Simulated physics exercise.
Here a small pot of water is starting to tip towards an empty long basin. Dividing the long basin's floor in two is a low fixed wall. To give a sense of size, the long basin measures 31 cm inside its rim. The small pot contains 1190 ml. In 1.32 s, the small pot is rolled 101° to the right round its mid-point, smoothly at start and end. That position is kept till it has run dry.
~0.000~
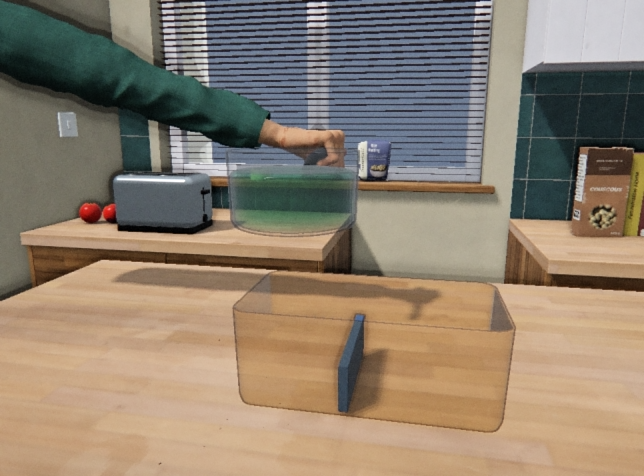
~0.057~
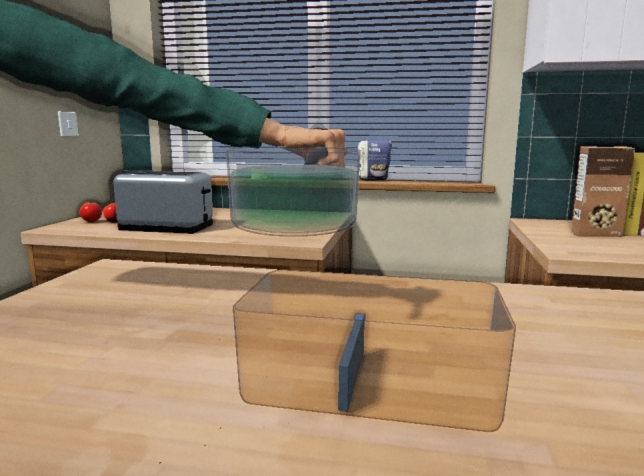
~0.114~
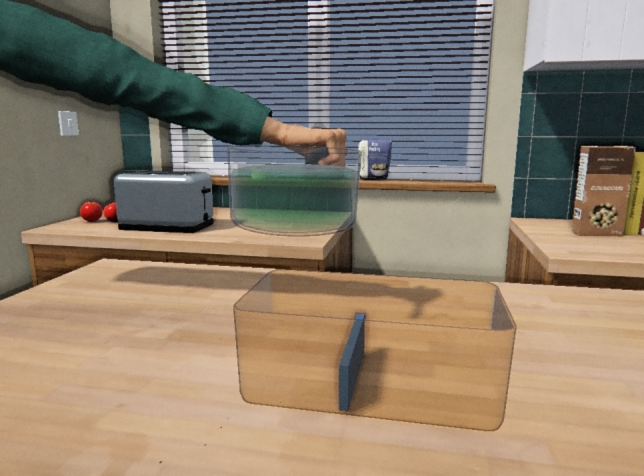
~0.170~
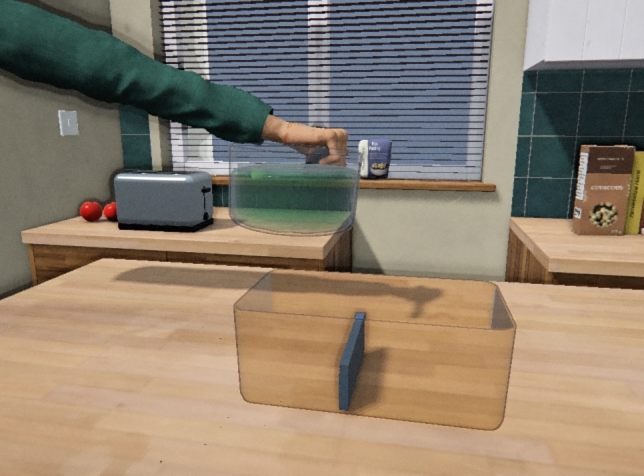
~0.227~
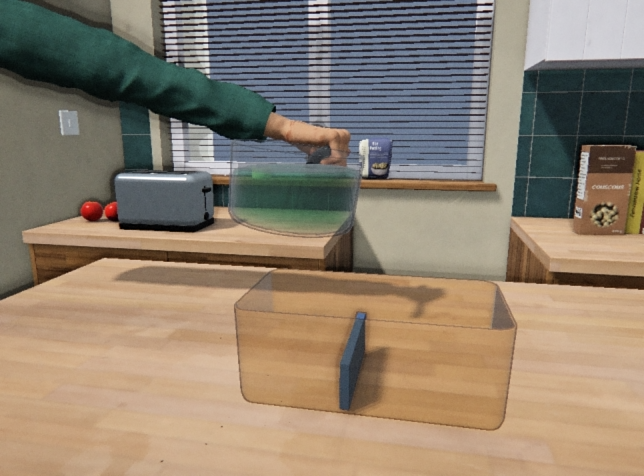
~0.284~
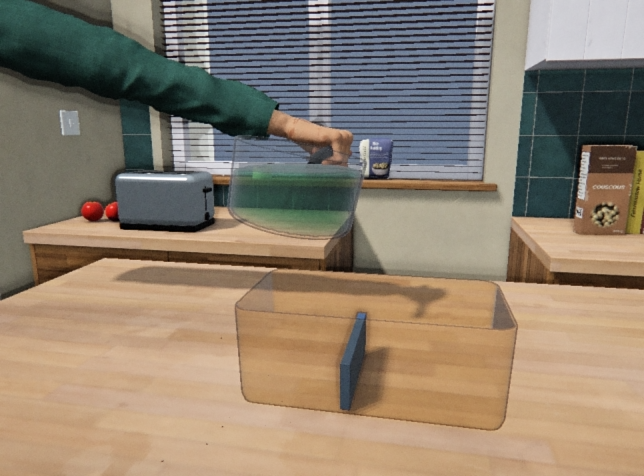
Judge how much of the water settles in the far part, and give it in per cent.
Some 97 per cent settles in the far part.
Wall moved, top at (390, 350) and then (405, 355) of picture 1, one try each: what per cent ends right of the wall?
First try about 65 %, second try about 50 %.
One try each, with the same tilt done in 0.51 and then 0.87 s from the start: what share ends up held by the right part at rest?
90 and 95 %.
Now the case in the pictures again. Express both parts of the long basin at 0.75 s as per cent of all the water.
Left roughly 0, right roughly 7.
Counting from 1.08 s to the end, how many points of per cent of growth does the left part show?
Near 1 percent, more or less.
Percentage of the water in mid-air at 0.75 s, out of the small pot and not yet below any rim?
Estimate: Some 22 % of the total.
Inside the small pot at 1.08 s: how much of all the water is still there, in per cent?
Close to 18 percent of the total.
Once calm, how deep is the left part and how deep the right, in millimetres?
Roughly 0 mm on the left side and 42 mm on the right side.
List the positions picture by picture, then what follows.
In the first picture, it leans 0°; its right rim is at (358, 153); the water meets the walls at (236, 170) and (356, 172); the long basin's rim runs from (253, 289) to (504, 306); the wall's top is at (353, 339).
In the second picture, it leans 0°; its right rim is at (359, 153); the water meets the walls at (236, 170) and (357, 172).
In the third picture, it leans 2°; its right rim is at (360, 154); the water meets the walls at (238, 169) and (357, 172).
In the fourth picture, it leans 4°; its right rim is at (361, 156); the water meets the walls at (238, 169) and (358, 172).
In the fifth picture, it leans 7°; its right rim is at (363, 159); the water meets the walls at (239, 168) and (360, 172).
In the sixth picture, it leans 11°; its right rim is at (365, 164); the water meets the walls at (240, 169) and (362, 172).
After 0.75 s the tilt is 61° and 72 per cent is still to pour, 0 is left of the wall and 7 right of it.
After 1.08 s the tilt is 93° and 19 per cent is still to pour, 1 is left of the wall and 70 right of it.
After 1.44 s the tilt is 101° and 2 per cent is still to pour, 2 is left of the wall and 94 right of it.
After 1.82 s the tilt is 101° and 0 per cent is still to pour, 2 is left of the wall and 97 right of it.
In the end 2 per cent lies left of the wall, 97 right of it and 0 outside.
